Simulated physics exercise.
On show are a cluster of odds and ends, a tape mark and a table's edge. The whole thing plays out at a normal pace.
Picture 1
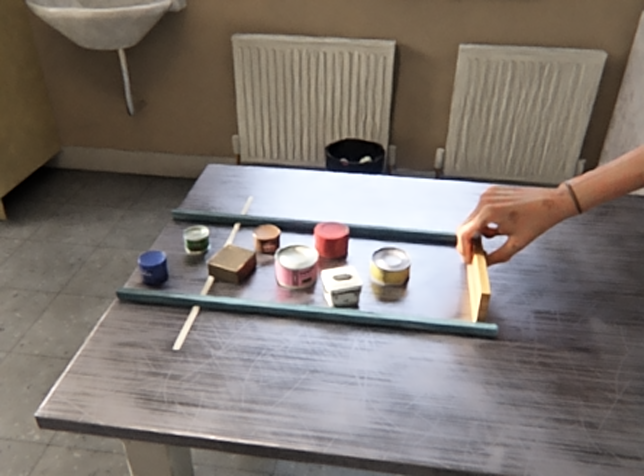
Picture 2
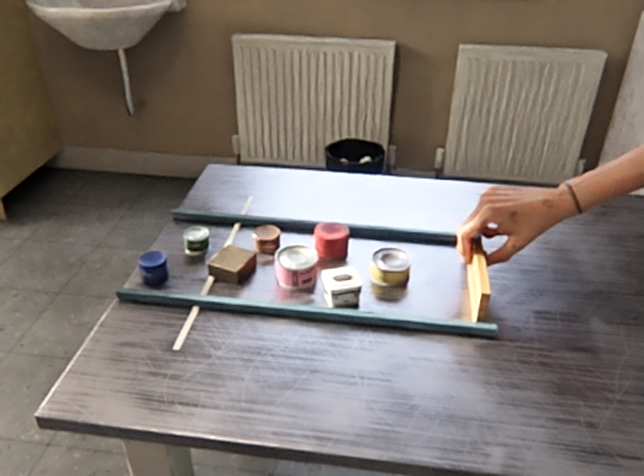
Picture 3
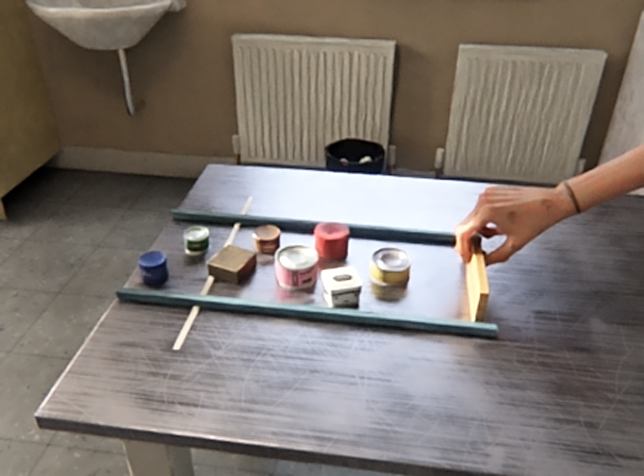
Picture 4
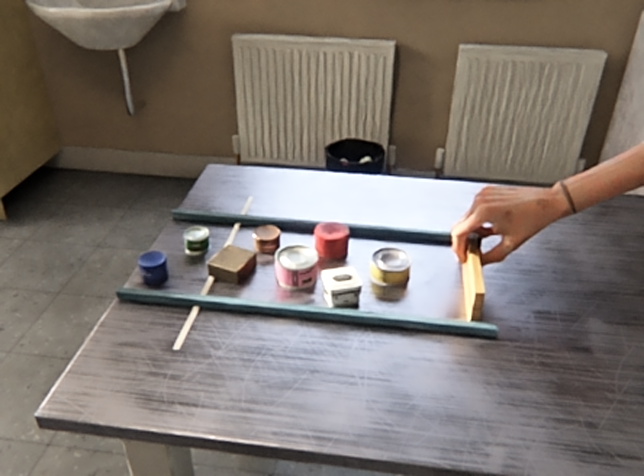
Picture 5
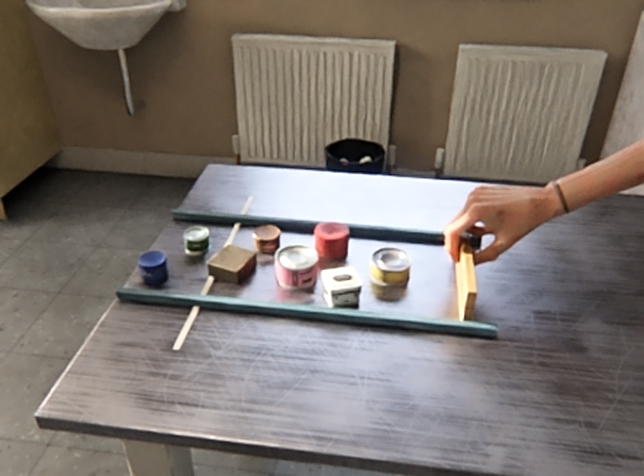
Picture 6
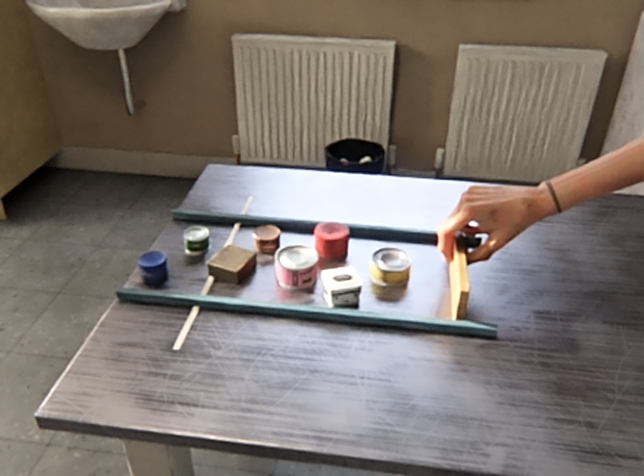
The footage shows small tubs, tins and boxes standing between two dark strips on a table, with a pale strip of tape beneath, as a hand at the right slides an upright wooden board slightly left while the objects stay still.
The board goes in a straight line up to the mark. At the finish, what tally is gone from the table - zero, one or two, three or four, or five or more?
The tally gone is one or two.
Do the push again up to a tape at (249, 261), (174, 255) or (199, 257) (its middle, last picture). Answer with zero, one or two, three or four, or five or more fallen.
Lab note - fallen per tape, in order: None at all / five or over / three to four.
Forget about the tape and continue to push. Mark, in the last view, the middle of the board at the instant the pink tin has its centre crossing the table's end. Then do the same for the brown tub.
First it's close to (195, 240), next close to (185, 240).
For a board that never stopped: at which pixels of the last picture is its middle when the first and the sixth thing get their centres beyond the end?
(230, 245), later (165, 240).
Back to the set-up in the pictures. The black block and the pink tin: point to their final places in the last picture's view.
Near (159, 248) and (158, 266).
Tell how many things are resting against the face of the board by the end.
That comes to 3.
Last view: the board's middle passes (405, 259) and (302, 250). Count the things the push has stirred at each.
One spot: 1. Other spot: 6.
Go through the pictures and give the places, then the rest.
The first picture shows blue tub (154, 267); green tin (197, 240); black block (233, 264); board (476, 265); tape (221, 259).
The second picture shows green tin (197, 240); red lid (332, 240).
The third picture shows black block (233, 264); pink tin (297, 266).
The fourth picture shows blue tub (154, 268); yellow tin (390, 266).
The fifth picture shows green tin (197, 240); white case (341, 288).
The sixth picture shows blue tub (154, 268); green tin (197, 240); black block (233, 264); board (457, 264); tape (221, 259).
Soon after, none off yet; blue tub at rest near (154, 268); green tin at rest near (197, 240); black block at rest near (233, 264).
In the end, the number that fall off is one or two; gone, blue tub.
